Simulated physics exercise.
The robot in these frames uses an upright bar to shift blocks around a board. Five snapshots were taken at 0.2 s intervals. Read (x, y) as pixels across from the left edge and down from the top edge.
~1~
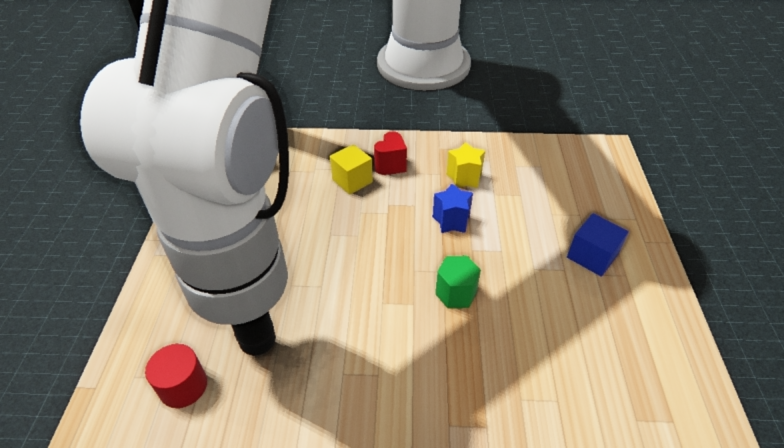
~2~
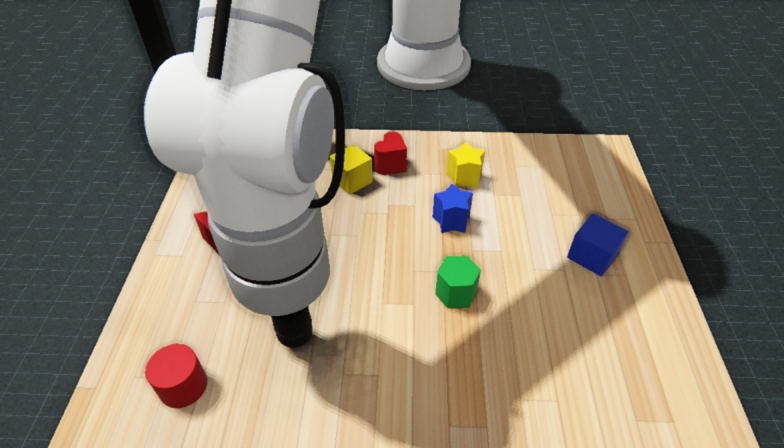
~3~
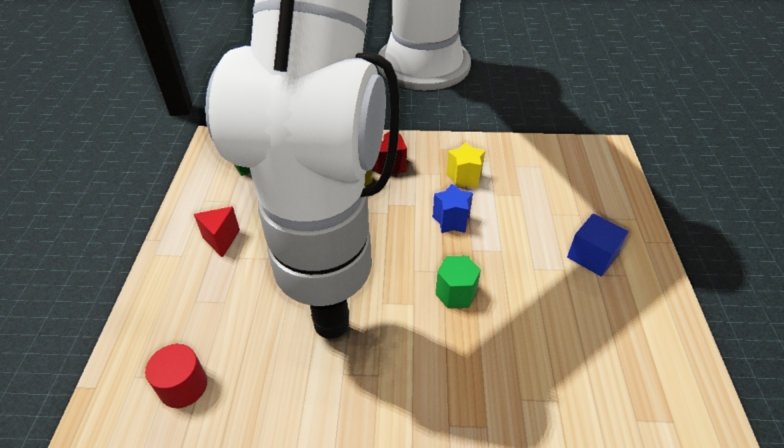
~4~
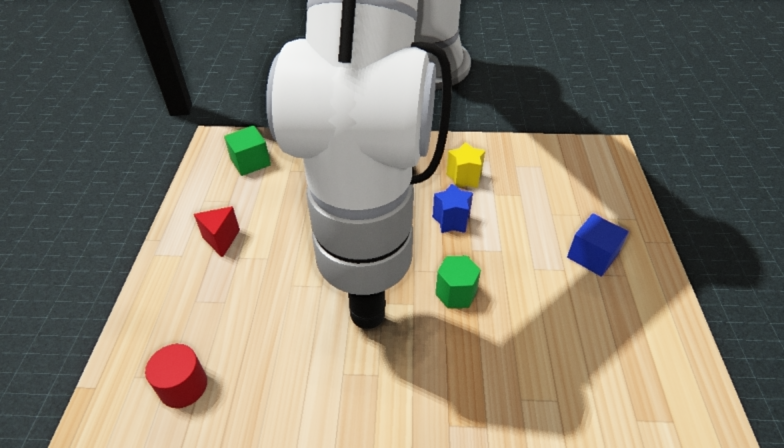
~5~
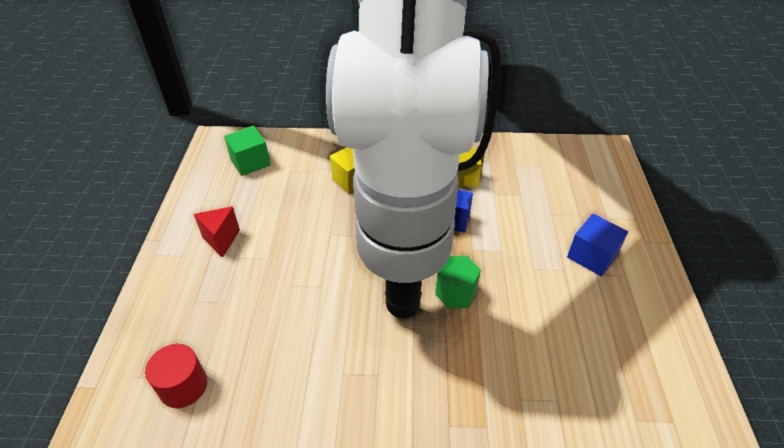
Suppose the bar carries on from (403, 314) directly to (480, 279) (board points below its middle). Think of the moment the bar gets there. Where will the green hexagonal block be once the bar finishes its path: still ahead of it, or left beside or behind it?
My answer is that the green hexagonal block is still ahead.
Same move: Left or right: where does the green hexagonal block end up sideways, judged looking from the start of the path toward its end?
That block drifts right.
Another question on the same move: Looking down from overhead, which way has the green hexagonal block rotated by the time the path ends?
The sense of turning is clockwise.
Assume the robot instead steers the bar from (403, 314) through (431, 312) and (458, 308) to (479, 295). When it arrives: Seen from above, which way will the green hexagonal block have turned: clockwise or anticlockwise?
From overhead, anticlockwise.
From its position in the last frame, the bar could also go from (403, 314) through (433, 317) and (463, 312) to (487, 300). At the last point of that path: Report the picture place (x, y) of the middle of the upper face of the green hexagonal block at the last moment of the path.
Pixel (481, 249).
The first path, step by step. Halfway along, bar at (444, 286); green hexagonal block at (480, 265), turned 15° clockwise.
At the end, bar at (482, 269); blue star not moved; green hexagonal block at (521, 255), turned 40° clockwise.
